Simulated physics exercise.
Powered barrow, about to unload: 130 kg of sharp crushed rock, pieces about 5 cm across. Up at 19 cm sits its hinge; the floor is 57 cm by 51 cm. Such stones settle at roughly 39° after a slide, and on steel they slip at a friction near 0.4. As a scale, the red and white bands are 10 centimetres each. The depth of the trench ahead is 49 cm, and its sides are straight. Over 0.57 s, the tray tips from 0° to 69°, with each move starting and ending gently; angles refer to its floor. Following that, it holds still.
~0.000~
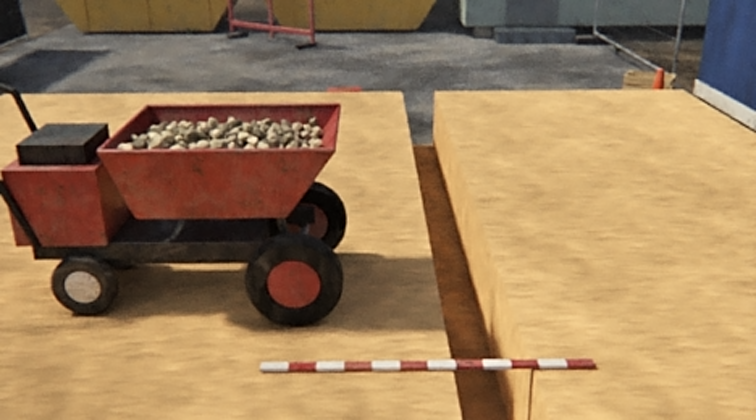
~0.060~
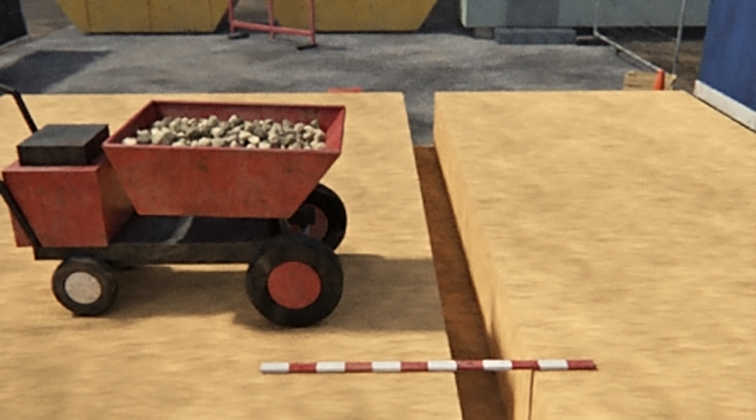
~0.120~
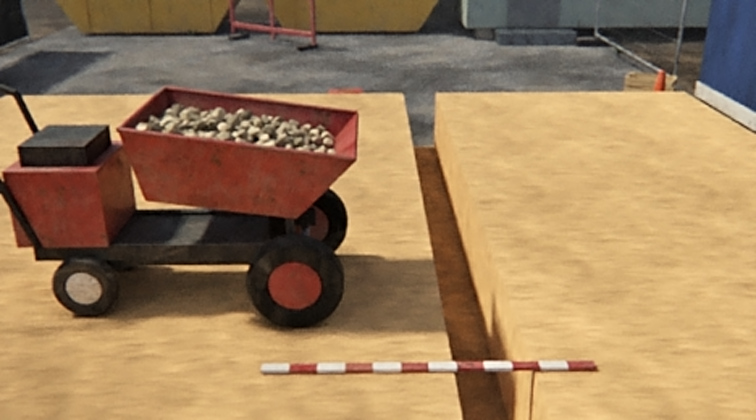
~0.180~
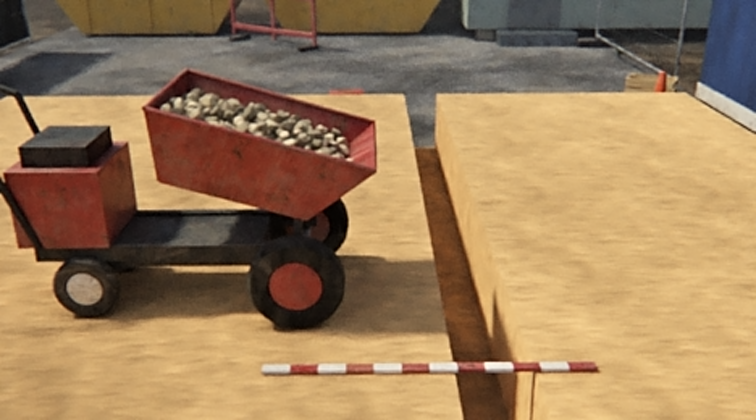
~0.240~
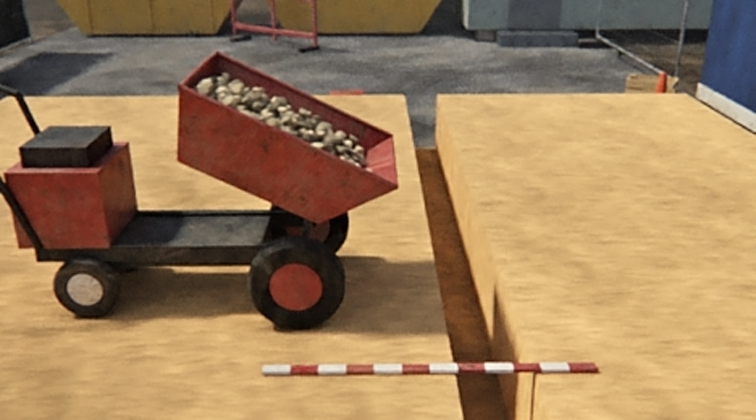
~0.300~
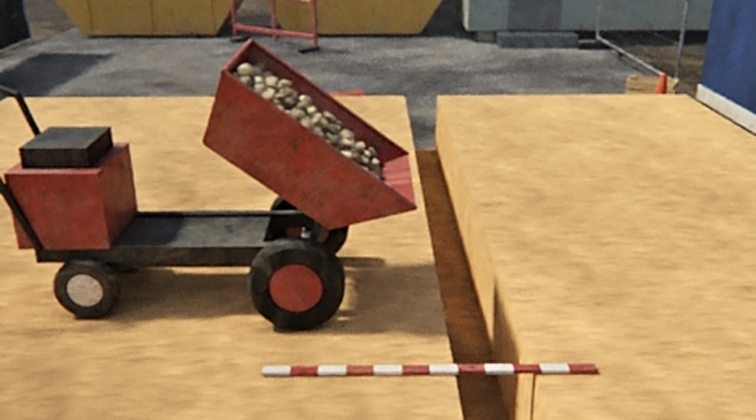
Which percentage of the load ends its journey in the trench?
Roughly 52 per cent.
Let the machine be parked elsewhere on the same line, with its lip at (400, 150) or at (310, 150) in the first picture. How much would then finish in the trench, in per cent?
Roughly 15 in a hundred from the first, 65 in a hundred from the second.
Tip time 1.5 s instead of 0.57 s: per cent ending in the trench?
65 %.
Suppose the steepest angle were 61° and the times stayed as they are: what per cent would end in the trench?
Expect roughly 40 per cent.
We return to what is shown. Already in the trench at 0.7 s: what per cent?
Some 20 per cent of the load by that point.
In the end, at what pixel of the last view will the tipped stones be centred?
Their centre sits close to (489, 361).
After 0.4 s the floor is at 59°; 100 % in the tray; the foremost stones are at (415, 215).
After 0.7 s the floor is at 69°; 80 % in the tray, 20 % in the trench; the foremost stones are at (512, 291).
After 1.0 s the floor is at 69°; 26 % in the tray, 44 % in the trench, 30 % past the trench; the foremost stones are at (690, 290).
After 3.0 s the floor is at 69°; 19 % in the tray, 52 % in the trench, 29 % past the trench; the foremost stones are past the picture's edge.
